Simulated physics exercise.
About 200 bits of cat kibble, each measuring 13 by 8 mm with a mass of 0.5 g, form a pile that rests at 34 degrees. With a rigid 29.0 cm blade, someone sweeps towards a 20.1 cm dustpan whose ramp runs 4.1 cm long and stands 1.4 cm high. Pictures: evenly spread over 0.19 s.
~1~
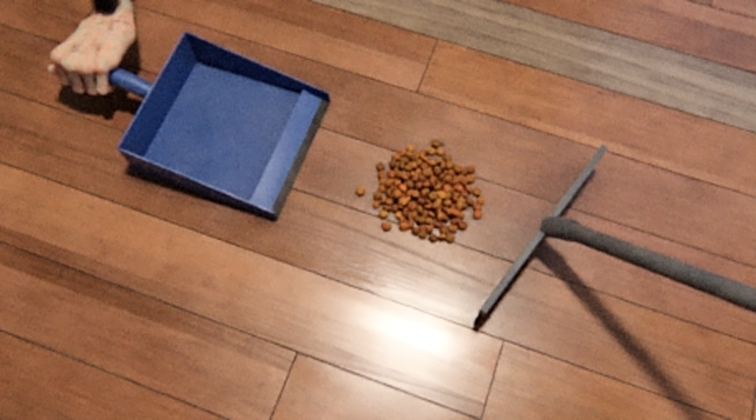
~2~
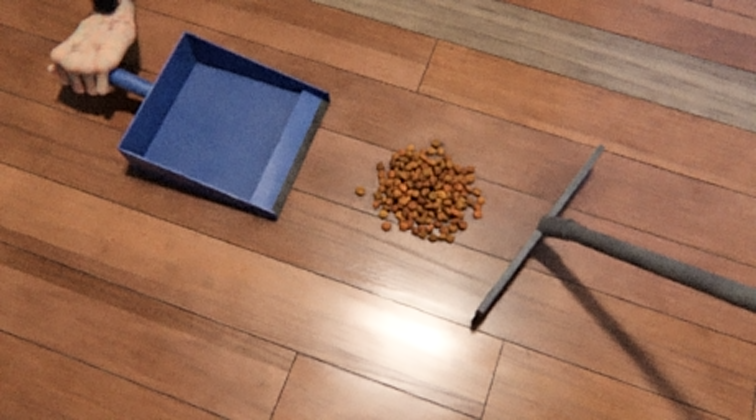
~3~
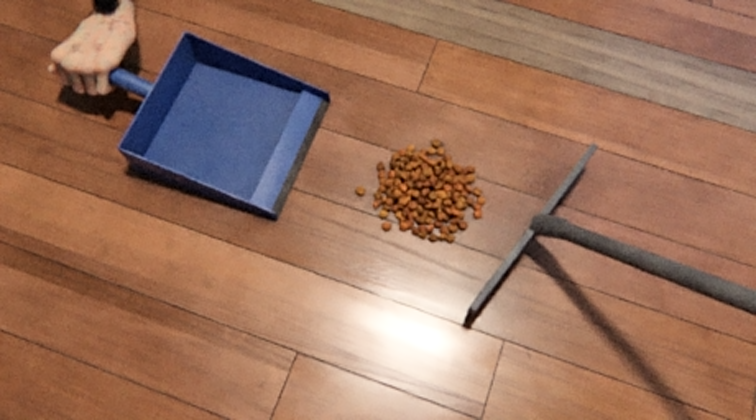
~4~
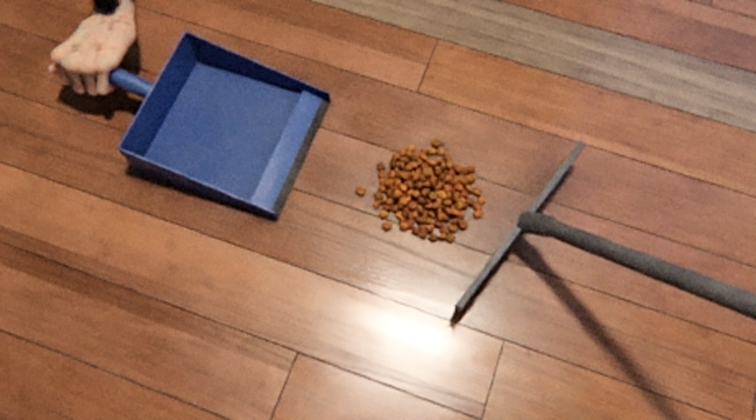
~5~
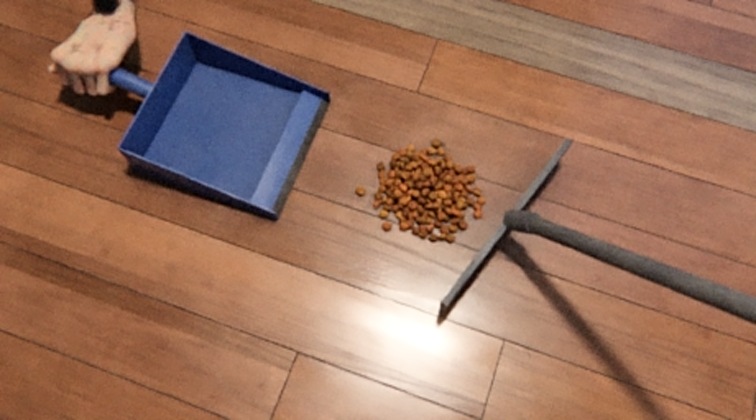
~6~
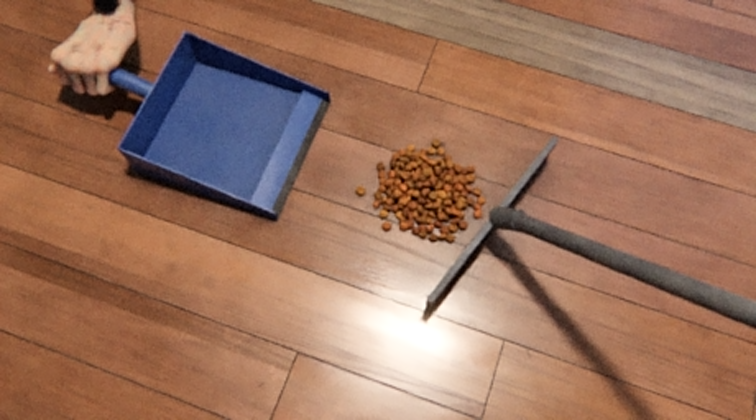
We see a hand beside a blue dustpan on a wooden floor, with a small pile of brown kibble to its right, as a long-handled blade slides slowly left until it nears the pile, which stays still.
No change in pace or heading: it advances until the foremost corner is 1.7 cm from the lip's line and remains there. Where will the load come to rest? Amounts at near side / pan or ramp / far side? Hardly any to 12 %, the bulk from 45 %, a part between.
Near side: Hardly any; pan: Hardly any; far side: Hardly any.
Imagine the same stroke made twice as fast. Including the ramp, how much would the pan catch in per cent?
Then around 15 per cent.
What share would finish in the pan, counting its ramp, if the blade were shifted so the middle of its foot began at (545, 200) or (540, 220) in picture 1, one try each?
I'd put it near 5 per cent for the first and near 5 per cent for the second.
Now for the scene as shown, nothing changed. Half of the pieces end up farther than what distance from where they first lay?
Near 12 cm.
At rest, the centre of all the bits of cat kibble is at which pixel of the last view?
Estimated resting centre: Around (342, 156).
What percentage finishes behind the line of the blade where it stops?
Some 5 percent, give or take.
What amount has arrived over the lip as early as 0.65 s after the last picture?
Roughly 0 % by then.
Then, 0.22 s after the last picture, middle of the blade 17 cm from the lip; 0 % over the lip, far side 0 %, near side 0 %.
Then, 0.37 s after the last picture, middle of the blade 10 cm from the lip; 0 % over the lip, far side 5 %, near side 0 %.
Then, 0.65 s after the last picture, middle of the blade 6 cm from the lip; 0 % over the lip, far side 10 %, near side 0 %.
In the end, near side 0 %, pan 0 %, far side 10 %, in front of the lip or behind the blade 90 %.
